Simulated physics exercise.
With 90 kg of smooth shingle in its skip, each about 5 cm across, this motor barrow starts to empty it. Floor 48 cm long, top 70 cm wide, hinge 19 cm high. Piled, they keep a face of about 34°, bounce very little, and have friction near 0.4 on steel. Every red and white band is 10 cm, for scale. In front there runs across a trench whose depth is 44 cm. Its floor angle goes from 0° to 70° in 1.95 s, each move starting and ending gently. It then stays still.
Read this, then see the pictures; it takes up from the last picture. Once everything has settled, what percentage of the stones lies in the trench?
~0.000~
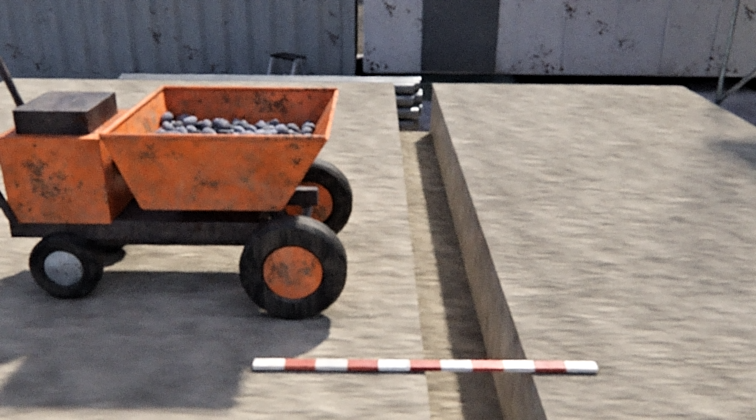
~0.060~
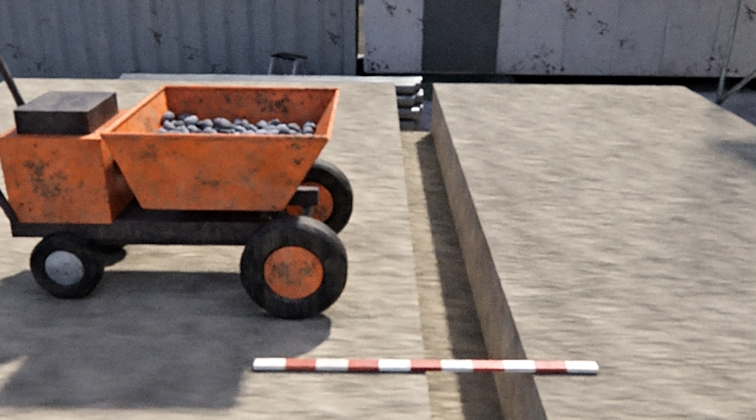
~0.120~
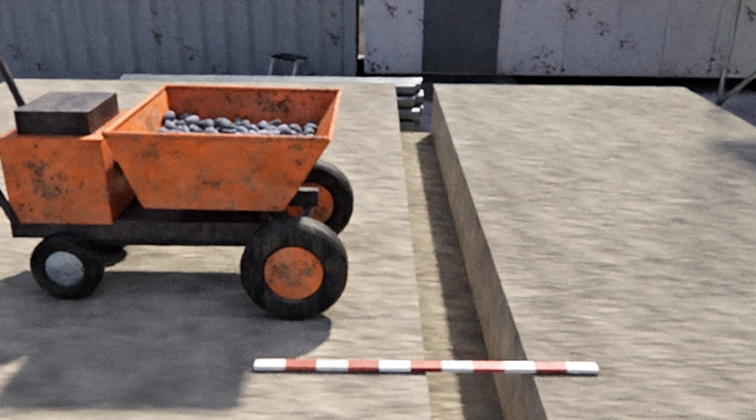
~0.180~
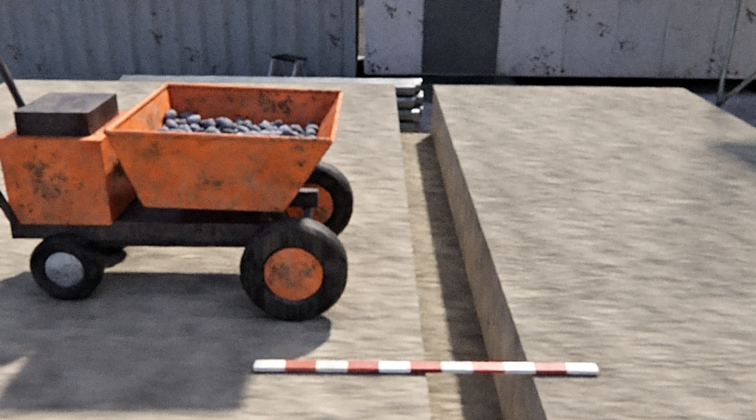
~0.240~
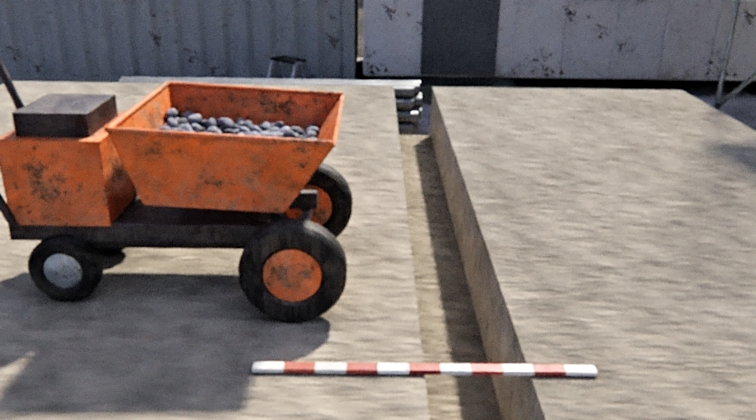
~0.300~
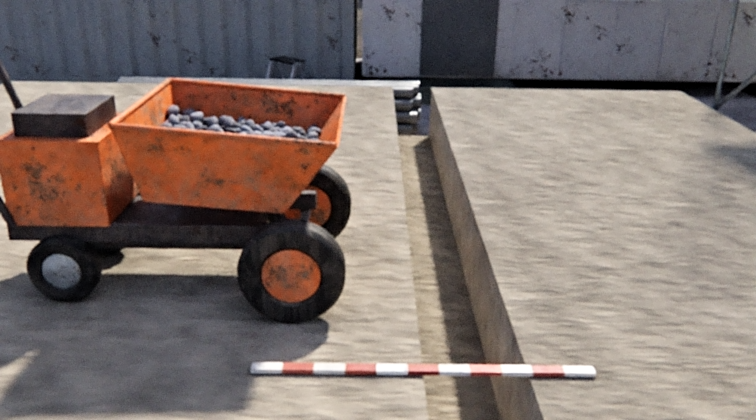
I would say 95 percent.
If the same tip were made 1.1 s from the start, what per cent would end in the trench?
In that case some 85 per cent.
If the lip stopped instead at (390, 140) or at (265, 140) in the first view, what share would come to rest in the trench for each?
I'd expect close to 45 per cent at the first and 85 per cent at the second.
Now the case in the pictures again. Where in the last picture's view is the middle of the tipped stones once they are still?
Their middle ends up near (457, 358).
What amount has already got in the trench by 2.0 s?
I'd say near 45 per cent at that time.
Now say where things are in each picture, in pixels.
The skip is at 0°, its lip at (327, 139); the top of the load is at (208, 127), in the first picture.
Lip at (328, 139), floor tilted 0°, highest stones at (206, 125); the stones move at 0.0 m/s on average, in the second picture.
Lip at (330, 140), floor tilted 1°, highest stones at (198, 125); the stones move at 0.1 m/s on average, in the third picture.
The skip is at 2°, its lip at (332, 142); the top of the load is at (200, 124); the stones move at 0.1 m/s on average, in the fourth picture.
Lip at (334, 144), floor tilted 3°, highest stones at (194, 124); the stones move at 0.2 m/s on average, in the fifth picture.
The skip is at 4°, its lip at (337, 146); the top of the load is at (195, 122); the stones move at 0.2 m/s on average, in the sixth picture.
After 1.5 s the floor is at 59°; 100 % in the skip; the foremost stones are at (425, 198).
After 2.0 s the floor is at 70°; 52 % in the skip, 44 % in the trench, 4 % past the trench; the foremost stones are at (543, 282).
After 2.4 s the floor is at 70°; 27 % in the skip, 68 % in the trench, 5 % past the trench; the foremost stones are at (587, 285).
After 4.3 s the floor is at 70°; 0 % in the skip, 95 % in the trench, 5 % past the trench; the foremost stones are at (603, 290).
